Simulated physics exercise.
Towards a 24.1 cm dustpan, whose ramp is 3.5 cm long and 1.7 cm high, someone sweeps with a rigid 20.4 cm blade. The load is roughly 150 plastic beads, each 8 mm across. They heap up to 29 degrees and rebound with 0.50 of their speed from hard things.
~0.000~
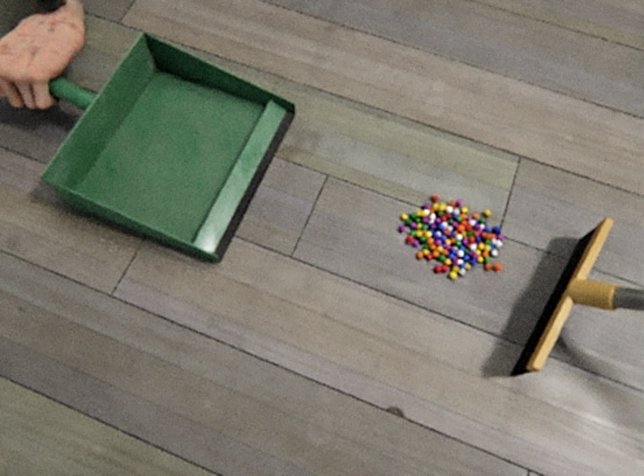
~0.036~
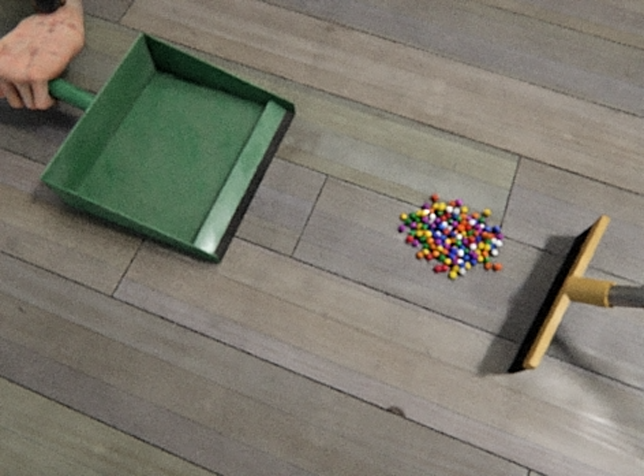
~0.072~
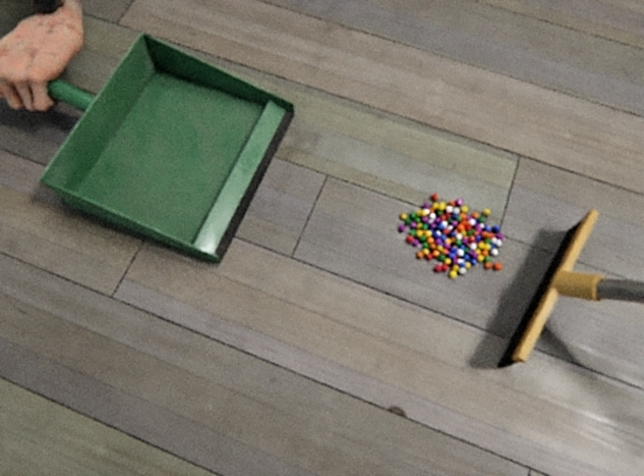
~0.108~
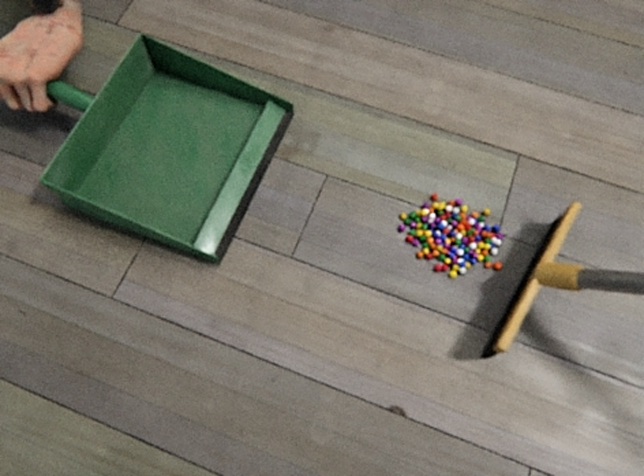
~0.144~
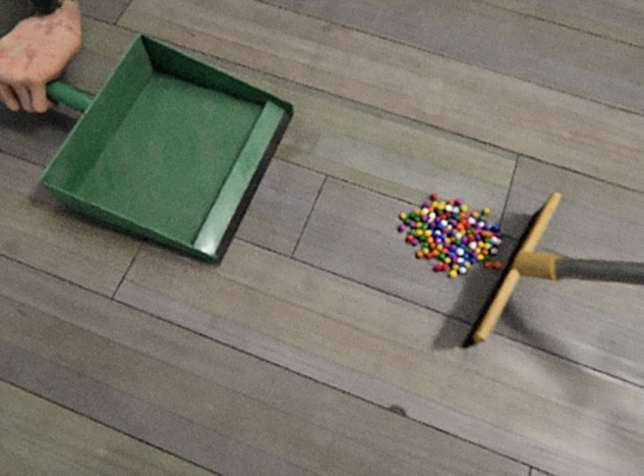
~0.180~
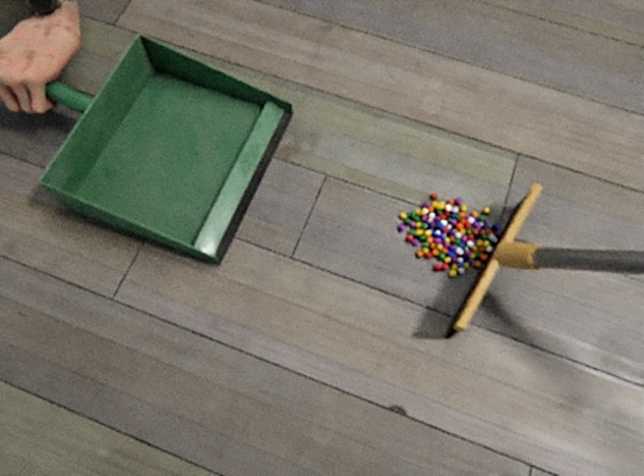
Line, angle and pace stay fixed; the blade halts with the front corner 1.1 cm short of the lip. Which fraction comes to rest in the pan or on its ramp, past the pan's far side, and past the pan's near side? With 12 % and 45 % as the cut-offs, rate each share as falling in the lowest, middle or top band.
Bands: Pan in the middle band; far side in the middle band; near side in the lowest band.
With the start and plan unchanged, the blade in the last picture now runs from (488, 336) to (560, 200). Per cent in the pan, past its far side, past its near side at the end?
Split: Pan = 10, far = 25, near = 0.
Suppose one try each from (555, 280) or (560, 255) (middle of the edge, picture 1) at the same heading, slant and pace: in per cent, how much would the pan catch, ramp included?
I'd put it near 25 per cent for the first and near 20 per cent for the second.
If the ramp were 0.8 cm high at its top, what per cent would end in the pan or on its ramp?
35 %.
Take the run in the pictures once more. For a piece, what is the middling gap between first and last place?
Roughly 26 cm.
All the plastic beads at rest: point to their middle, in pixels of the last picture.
I'd say roughly (278, 147).
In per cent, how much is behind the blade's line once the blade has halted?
I'd put it near 5 in a hundred.
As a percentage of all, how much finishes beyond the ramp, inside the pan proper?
About 0 %.
After 0.39 s, middle of the blade 17 cm from the lip; 0 % over the lip, far side 5 %, near side 0 %.
After 0.54 s, middle of the blade 8 cm from the lip; 0 % over the lip, far side 15 %, near side 0 %.
Then, at 0.81 s, middle of the blade 3 cm from the lip; 30 % over the lip, far side 20 %, near side 0 %.
By 1.5 s all is still; pan 20 %, far side 20 %, near side 0 %, in front of the lip or behind the blade 55 %.
